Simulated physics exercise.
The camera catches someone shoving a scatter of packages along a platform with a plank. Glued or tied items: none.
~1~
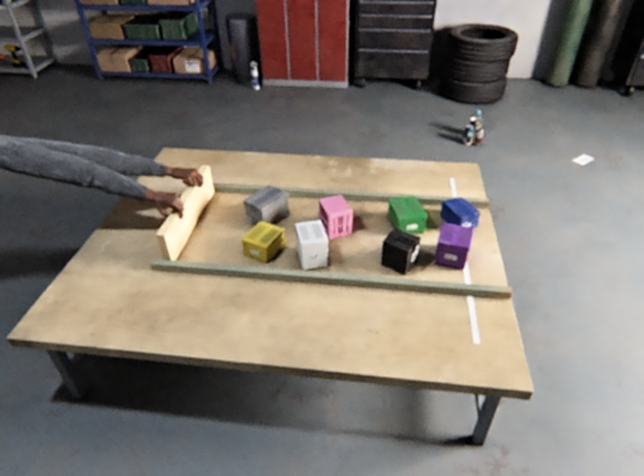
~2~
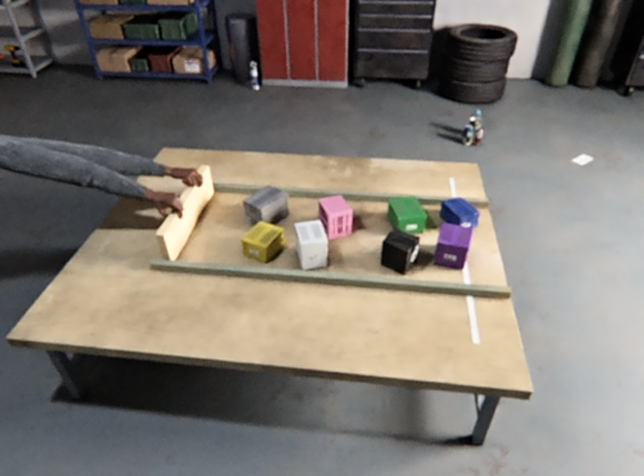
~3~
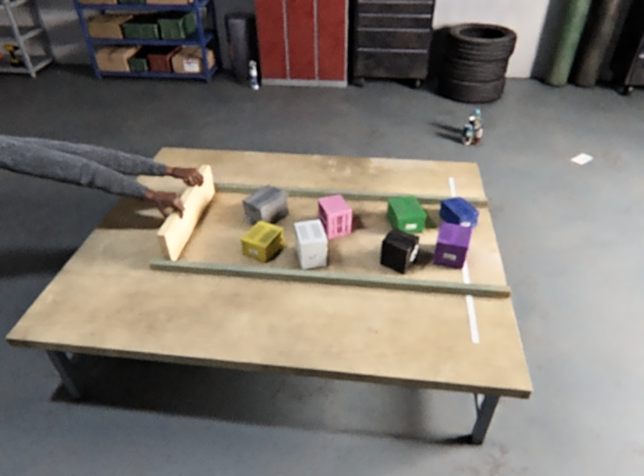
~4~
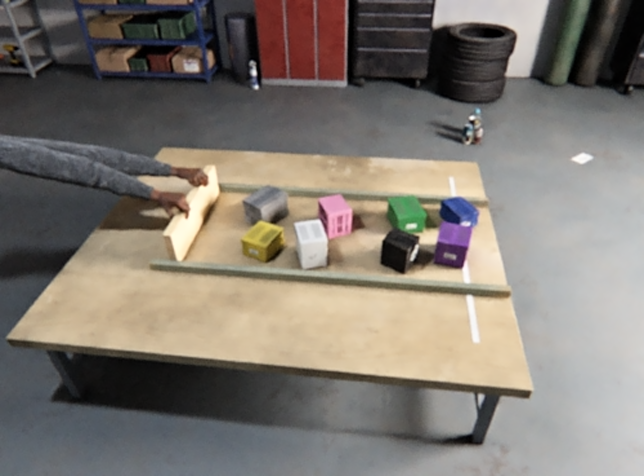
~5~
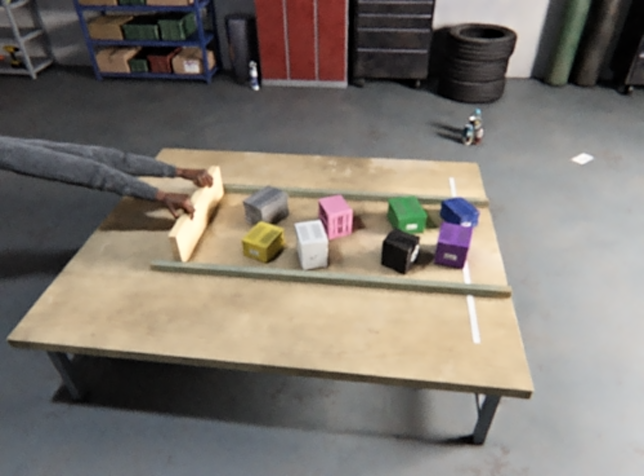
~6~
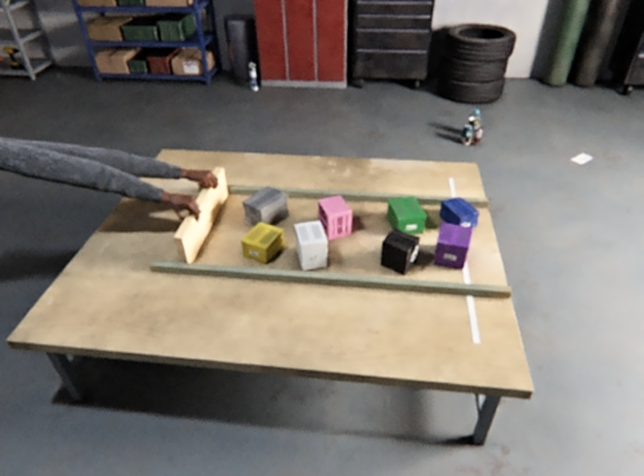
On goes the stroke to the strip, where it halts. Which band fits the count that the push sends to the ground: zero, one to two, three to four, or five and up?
Watching this, the number dropping off is more than four.
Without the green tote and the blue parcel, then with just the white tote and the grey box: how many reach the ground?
The count is 4 in the first case and 3 in the second.
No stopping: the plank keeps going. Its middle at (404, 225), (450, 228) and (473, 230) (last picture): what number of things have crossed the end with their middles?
In order, that gives 1, then 4, then 6.
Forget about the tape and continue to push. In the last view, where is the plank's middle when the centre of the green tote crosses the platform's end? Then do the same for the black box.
The green tote gives roughly (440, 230), the black box roughly (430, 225).
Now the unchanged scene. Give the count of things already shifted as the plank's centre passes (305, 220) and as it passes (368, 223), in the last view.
So far 4, and 7 at the second.
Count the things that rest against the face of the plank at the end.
That makes 2.
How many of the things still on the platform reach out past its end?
That'd be 0.
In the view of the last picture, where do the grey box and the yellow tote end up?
You'll find the grey box at roughly (475, 216) and the yellow tote at roughly (481, 255).
Soon after, none off yet; blue parcel at rest near (459, 214); purple tote at rest near (453, 246); green tote at rest near (406, 216).
After that, none off yet; blue parcel at rest near (459, 214); purple tote displaced a little near (470, 246); green tote displaced a little near (424, 215).
In the end, the number that fall off is five or more; gone, white tote, pink crate, black box, green tote, purple tote and blue parcel.
